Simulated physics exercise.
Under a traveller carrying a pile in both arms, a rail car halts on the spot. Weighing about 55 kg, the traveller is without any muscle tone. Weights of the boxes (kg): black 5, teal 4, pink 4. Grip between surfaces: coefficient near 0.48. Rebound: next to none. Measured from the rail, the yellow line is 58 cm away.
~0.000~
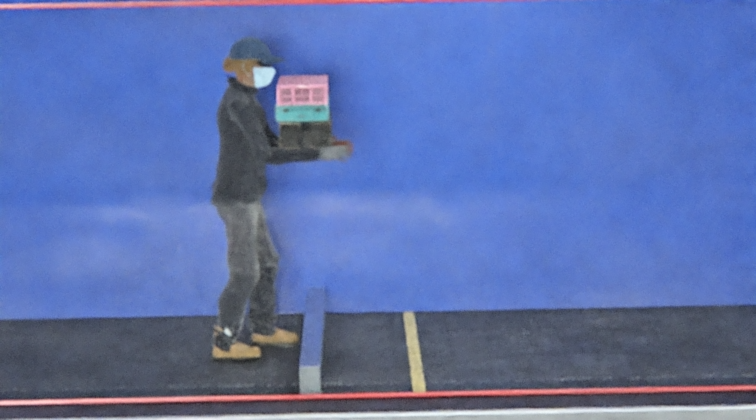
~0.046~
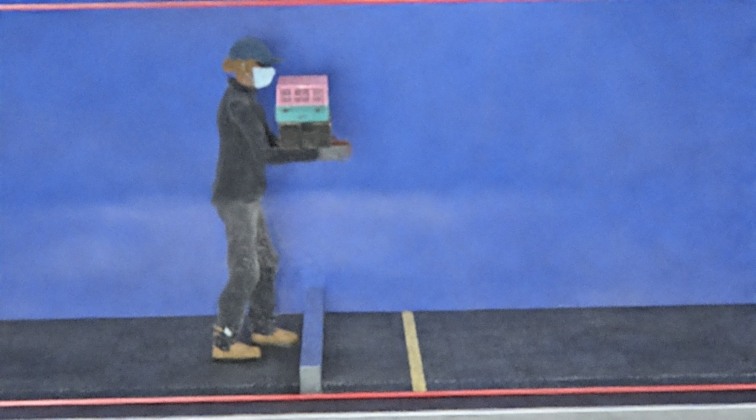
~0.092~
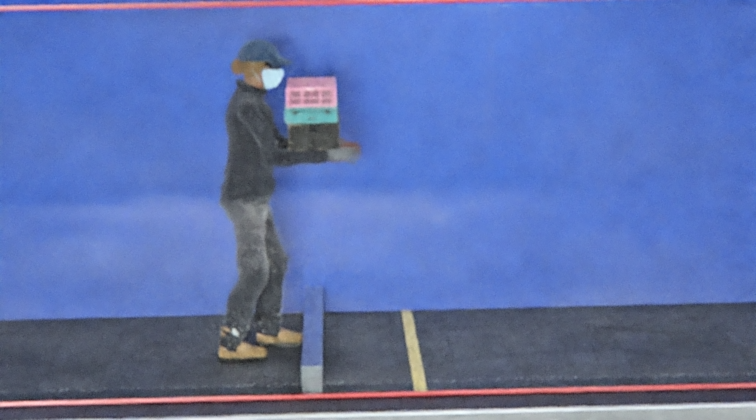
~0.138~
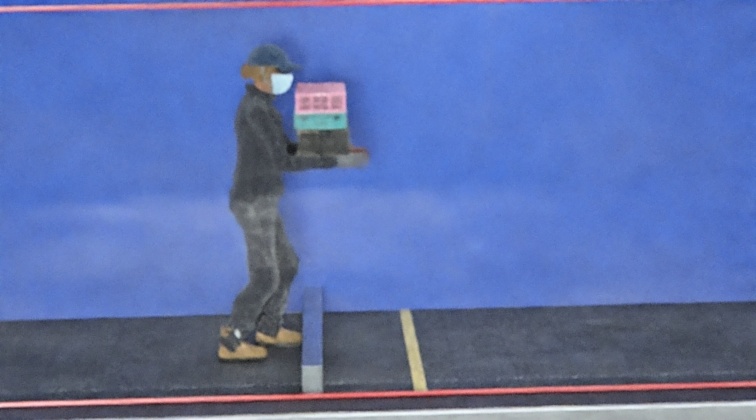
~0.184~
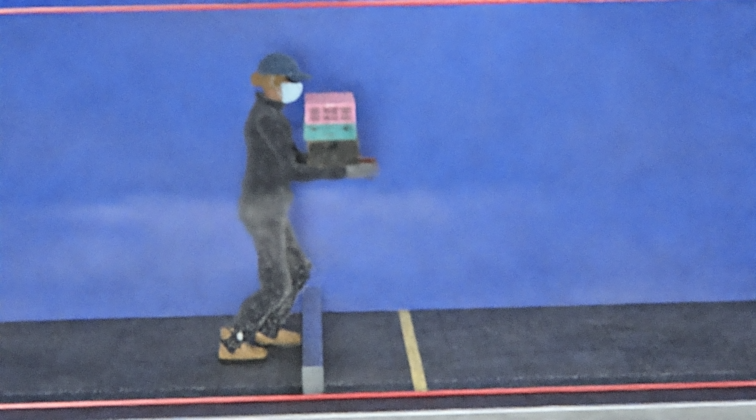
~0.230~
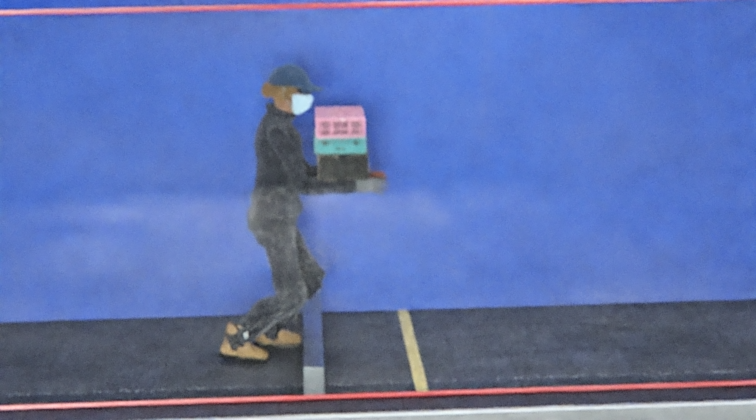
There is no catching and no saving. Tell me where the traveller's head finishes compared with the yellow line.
Final spot: Further than the line.
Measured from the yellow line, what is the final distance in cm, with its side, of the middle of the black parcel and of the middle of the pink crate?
Result: Black parcel = 10 cm short, pink crate = 50 cm past.
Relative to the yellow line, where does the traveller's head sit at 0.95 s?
Some 15 cm past it.
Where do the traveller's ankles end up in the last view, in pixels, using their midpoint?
Roughly at (289, 321).
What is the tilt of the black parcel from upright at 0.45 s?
It is tilted some 25°.
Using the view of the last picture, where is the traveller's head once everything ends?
I'd put it somewhere close to (435, 317).
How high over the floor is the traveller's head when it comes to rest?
20 cm up.
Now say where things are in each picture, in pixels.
Traveller's head (245, 75), black parcel (306, 130), teal toolbox (303, 108), yellow line (417, 376), in the first picture.
Traveller's head (245, 75), black parcel (306, 130), teal toolbox (303, 109), in the second picture.
Traveller's head (253, 77), black parcel (315, 131), teal toolbox (311, 110), in the third picture.
Traveller's head (263, 81), black parcel (324, 137), teal toolbox (320, 116), in the fourth picture.
Traveller's head (272, 90), black parcel (333, 147), teal toolbox (330, 126), in the fifth picture.
Traveller's head (283, 101), black parcel (342, 161), teal toolbox (339, 140), yellow line (419, 375). Everything loose set off at about 1.1 m/s, in the sixth picture.
After 0.45 s the traveller's head is 32 cm short of the yellow line, near (349, 177) in the last picture's view; the black parcel 14 cm short of the yellow line, tilted 25°.
After 0.65 s the traveller's head is 2 cm short of the yellow line, near (406, 284) in the last picture's view.
After 0.95 s the traveller's head is 14 cm past the yellow line, near (438, 315) in the last picture's view; the black parcel 9 cm short of the yellow line, tilted 10°.
When all is still (2.5 s), black parcel stops short of the yellow line; teal toolbox crosses the yellow line; pink crate crosses the yellow line; traveller's head crosses the yellow line.
